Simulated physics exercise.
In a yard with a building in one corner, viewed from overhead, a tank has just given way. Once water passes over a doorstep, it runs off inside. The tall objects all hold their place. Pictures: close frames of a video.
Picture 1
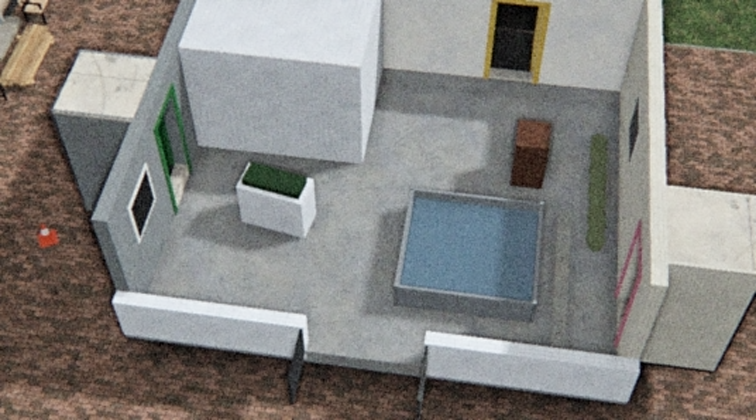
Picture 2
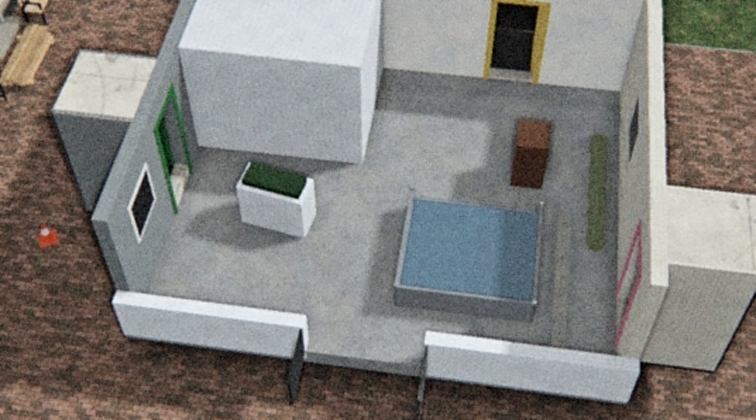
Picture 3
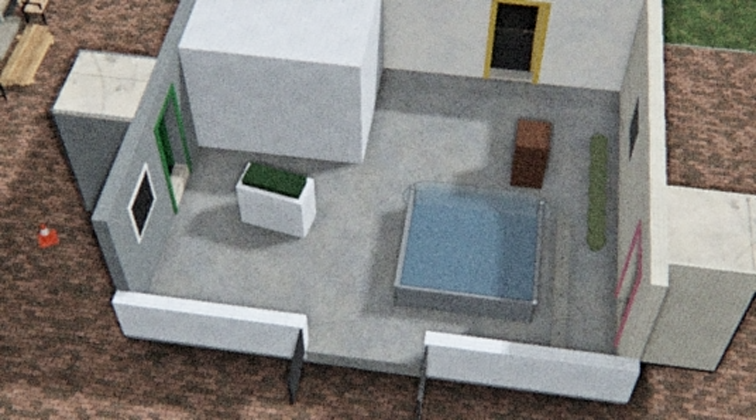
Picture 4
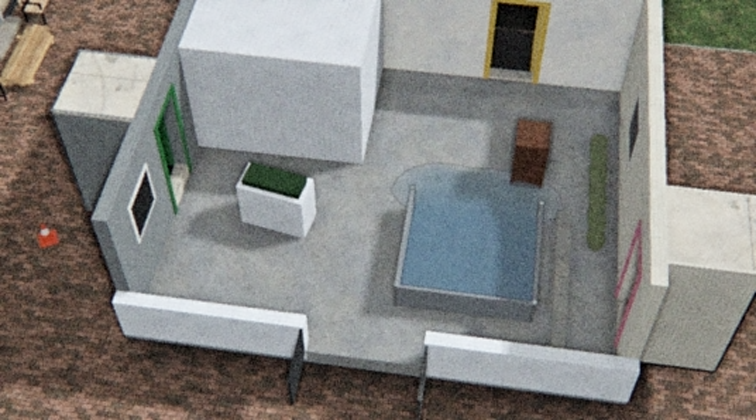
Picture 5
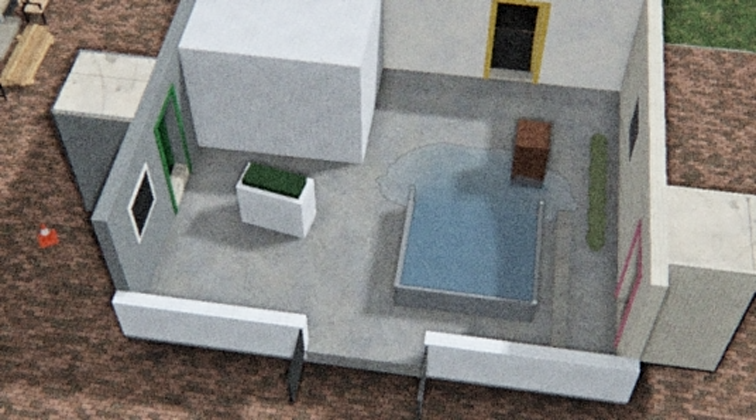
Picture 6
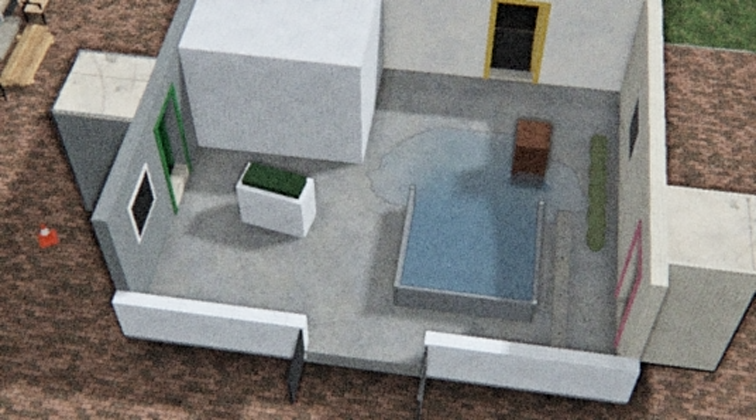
We see a walled yard from above with a square water tank, a white planter and a brown block; the tank's far side opens, and water pours out, spreading across the grey floor around the block.
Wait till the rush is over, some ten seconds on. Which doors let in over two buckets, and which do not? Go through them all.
The yellow door will allow in an excess; the pink door will allow in no excess; the green door will allow in no excess.
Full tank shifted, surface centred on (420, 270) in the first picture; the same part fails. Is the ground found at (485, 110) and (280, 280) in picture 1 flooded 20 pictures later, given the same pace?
Soaked, bone-dry.
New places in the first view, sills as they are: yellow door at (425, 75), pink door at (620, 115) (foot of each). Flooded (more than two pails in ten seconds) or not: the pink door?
Put simply, the pink door gets past the mark.
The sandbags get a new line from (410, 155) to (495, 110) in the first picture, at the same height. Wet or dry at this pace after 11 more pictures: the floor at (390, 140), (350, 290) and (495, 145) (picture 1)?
Submerged, spared, submerged.
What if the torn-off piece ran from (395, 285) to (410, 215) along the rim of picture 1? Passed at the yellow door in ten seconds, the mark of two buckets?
Result - the yellow door misses the line.
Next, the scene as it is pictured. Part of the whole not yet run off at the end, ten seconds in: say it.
Roughly 90 parts in every hundred.
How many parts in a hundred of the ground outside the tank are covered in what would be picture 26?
Estimated share: About 40 %.
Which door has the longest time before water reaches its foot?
Answer is the green door.
A moment on, water covers 30 % of the floor; the yellow door wet at the sill, nothing in, the pink door not reached, the green door not reached.
Next, water covers 35 % of the floor; the yellow door over two buckets in, the pink door not reached, the green door not reached.
Then, water covers 40 % of the floor; the yellow door far over two buckets in, the pink door wet at the sill, nothing in, the green door not reached.
Later, water covers 60 % of the floor; the yellow door far over two buckets in, the pink door wet at the sill, nothing in, the green door not reached.
In the end, water covers 85 % of the floor; the yellow door far over two buckets in, the pink door under two buckets in, the green door wet at the sill, nothing in.
